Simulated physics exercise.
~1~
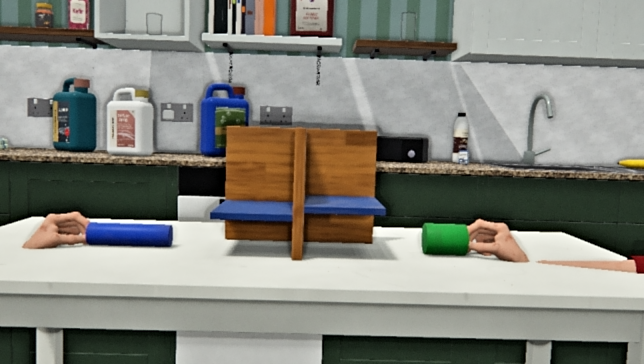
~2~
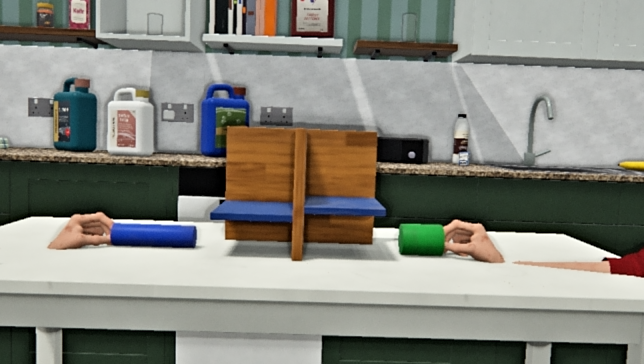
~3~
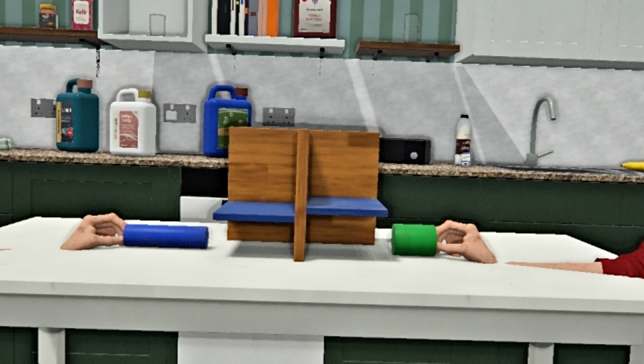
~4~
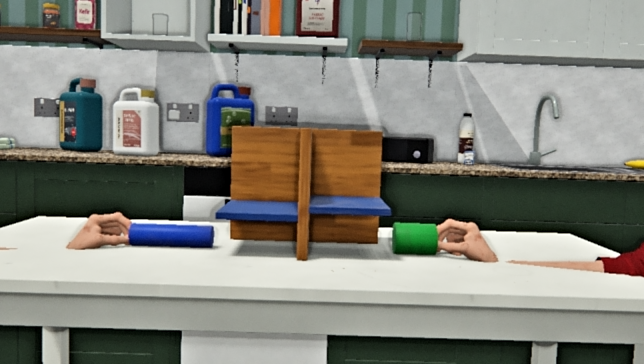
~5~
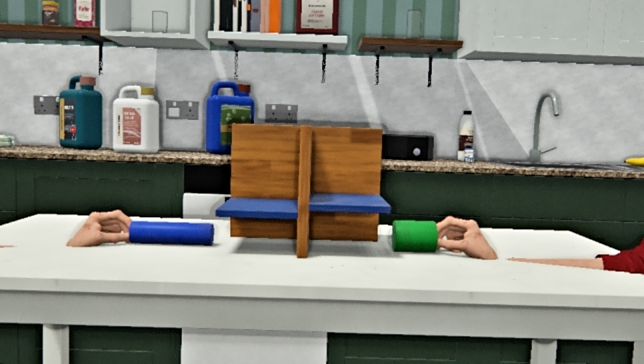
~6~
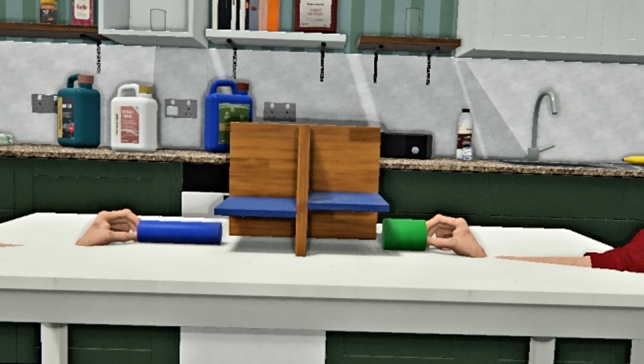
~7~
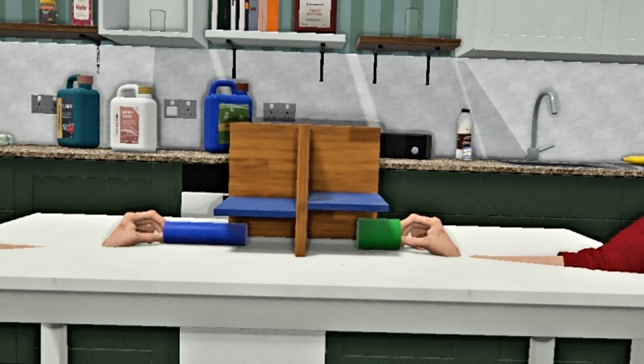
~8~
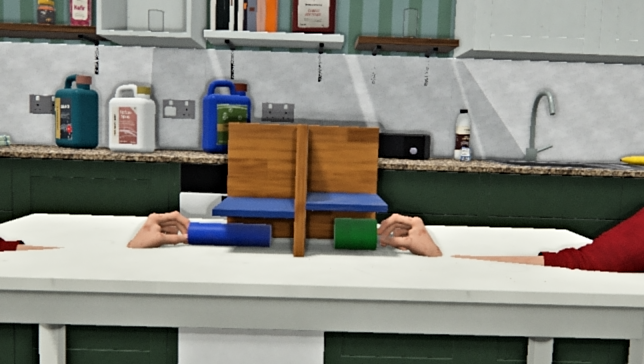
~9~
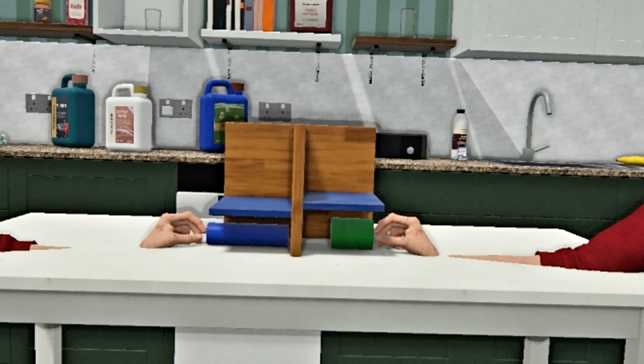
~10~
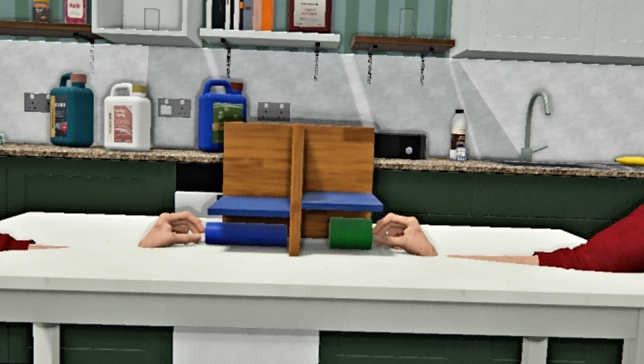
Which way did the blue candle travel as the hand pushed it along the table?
The blue candle moved to the right, toward the wooden divider in the middle of the rack.
Two hands slid a blue candle and a green candle, both lying on their sides, toward each other across a white table, paused briefly, then pushed them under the low blue shelf, where they came to rest on either side of the wooden divider.
